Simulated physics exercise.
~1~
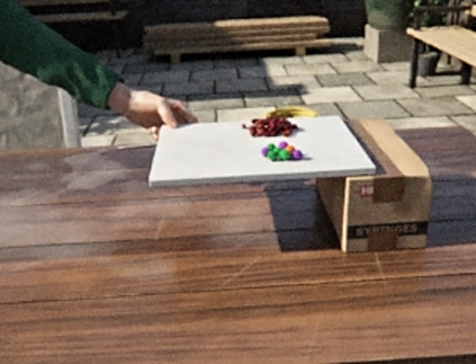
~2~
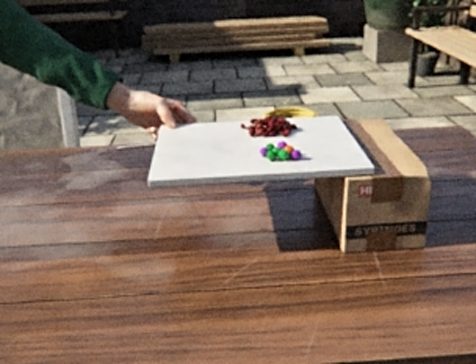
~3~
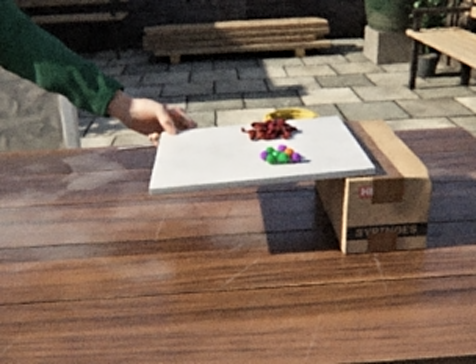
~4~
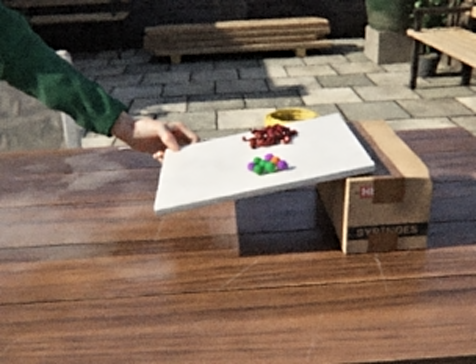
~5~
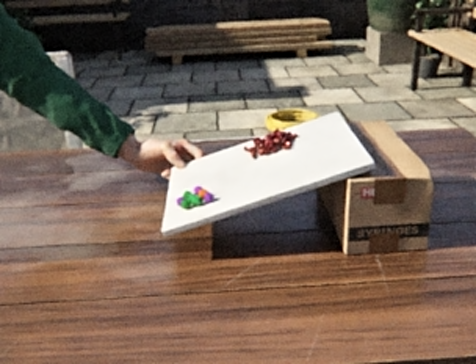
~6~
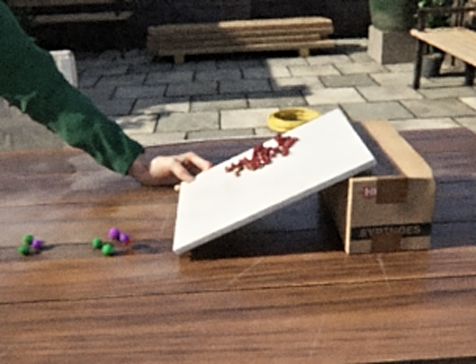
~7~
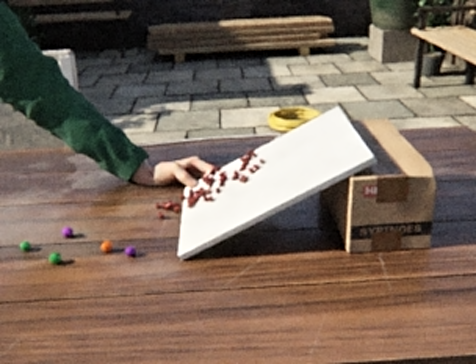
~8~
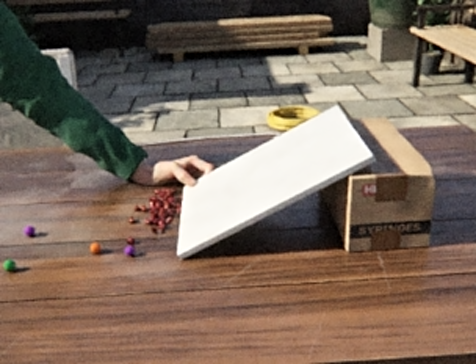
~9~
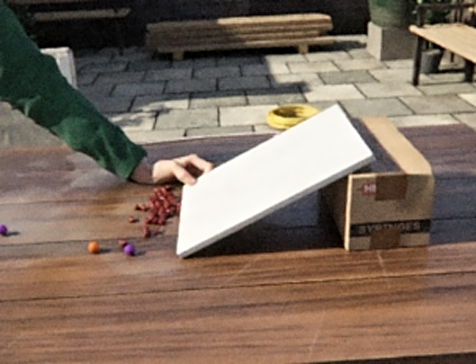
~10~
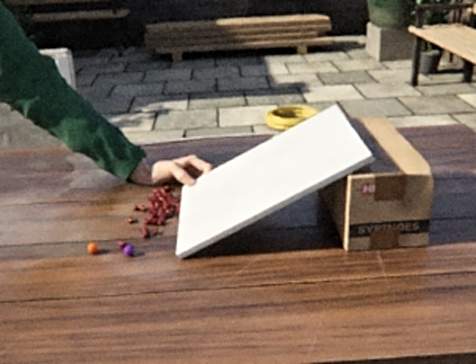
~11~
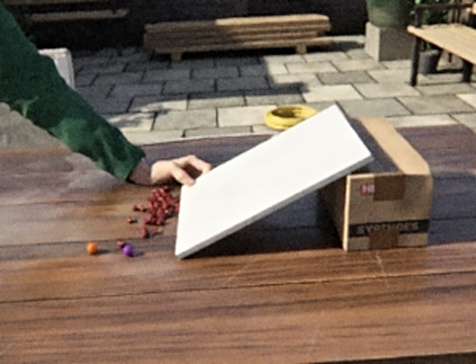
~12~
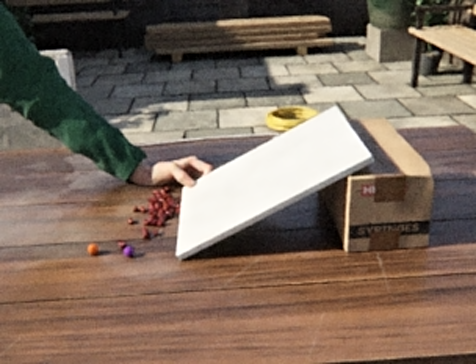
A hand tilts a white board down; colourful balls roll away, then red bits slide off.
